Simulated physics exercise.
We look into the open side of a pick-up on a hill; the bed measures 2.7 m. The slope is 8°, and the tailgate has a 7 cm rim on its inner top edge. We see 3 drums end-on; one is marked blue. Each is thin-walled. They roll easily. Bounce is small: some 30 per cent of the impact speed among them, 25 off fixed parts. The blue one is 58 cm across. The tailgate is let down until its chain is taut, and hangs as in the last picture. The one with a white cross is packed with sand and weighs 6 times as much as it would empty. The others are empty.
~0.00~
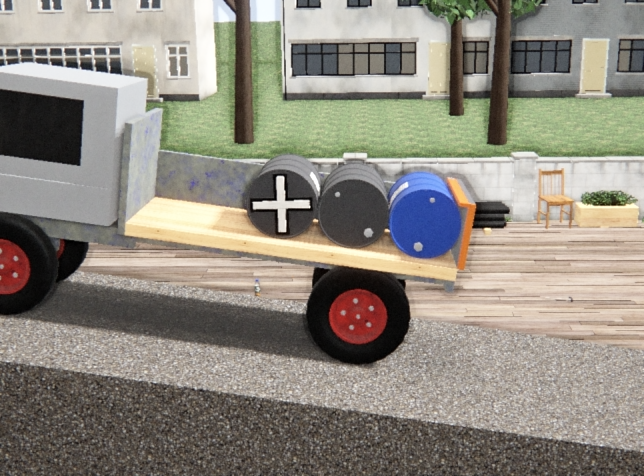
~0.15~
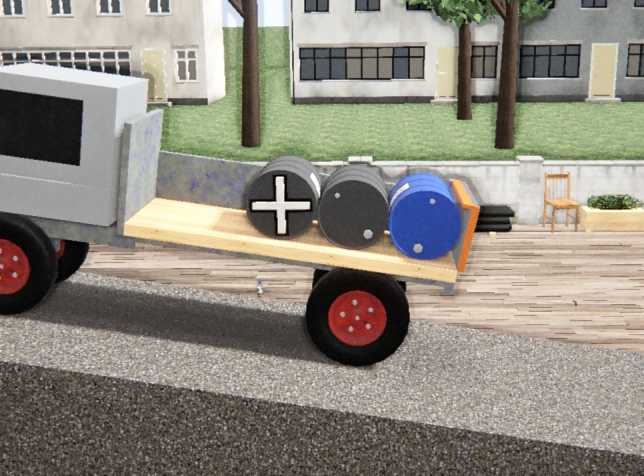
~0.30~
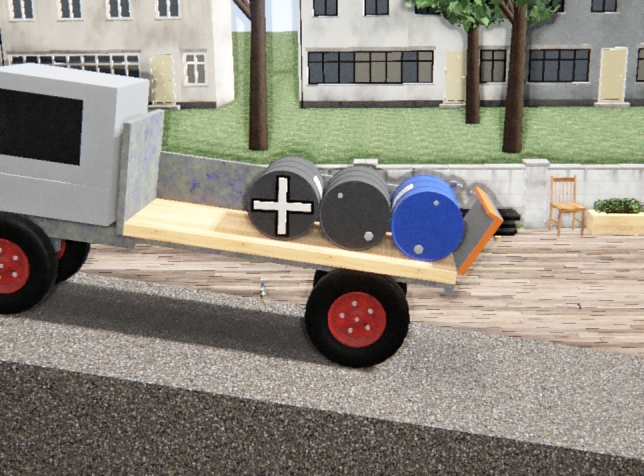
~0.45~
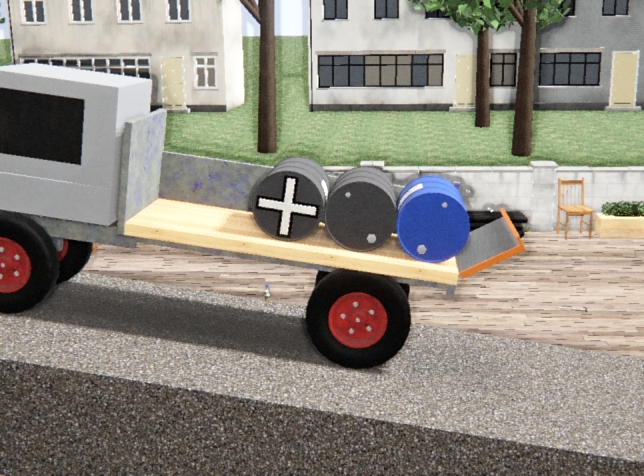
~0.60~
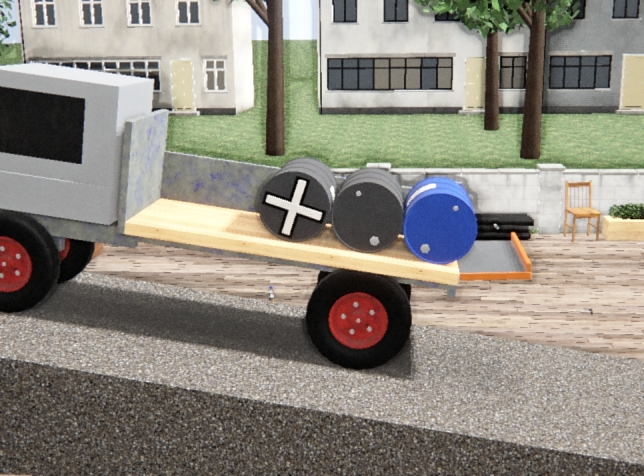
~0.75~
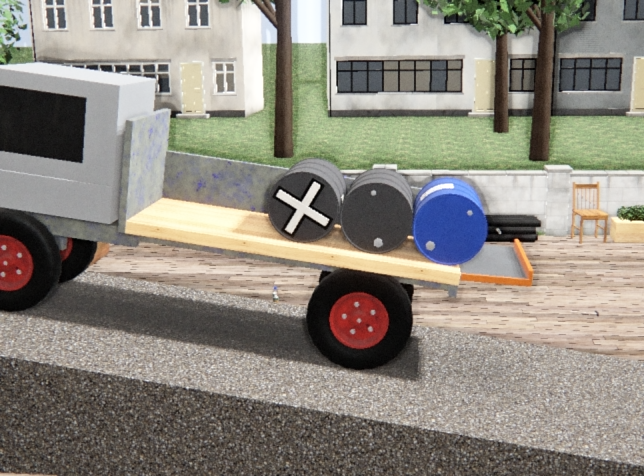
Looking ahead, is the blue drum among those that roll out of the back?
Blue rolls out.
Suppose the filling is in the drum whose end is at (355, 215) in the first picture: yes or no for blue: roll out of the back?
In that case blue yes.
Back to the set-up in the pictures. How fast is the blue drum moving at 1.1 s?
About 0.7 m/s.
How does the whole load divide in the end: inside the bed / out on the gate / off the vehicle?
In that order: 0, 1, 2.
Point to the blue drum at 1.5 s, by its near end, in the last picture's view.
At about (517, 230).
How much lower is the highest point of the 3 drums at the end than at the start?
Some 25 cm lower.
By 1.1 s, blue is on the gate, 10 cm past the hinge, rolling right; 0 out so far.
By 1.5 s, blue is on the gate, 40 cm past the hinge, rolling right; 0 out so far.
By 1.9 s, blue is dropping off the gate; 1 out so far.
Finally (8.1 s), blue is out on the ground; 2 out so far.
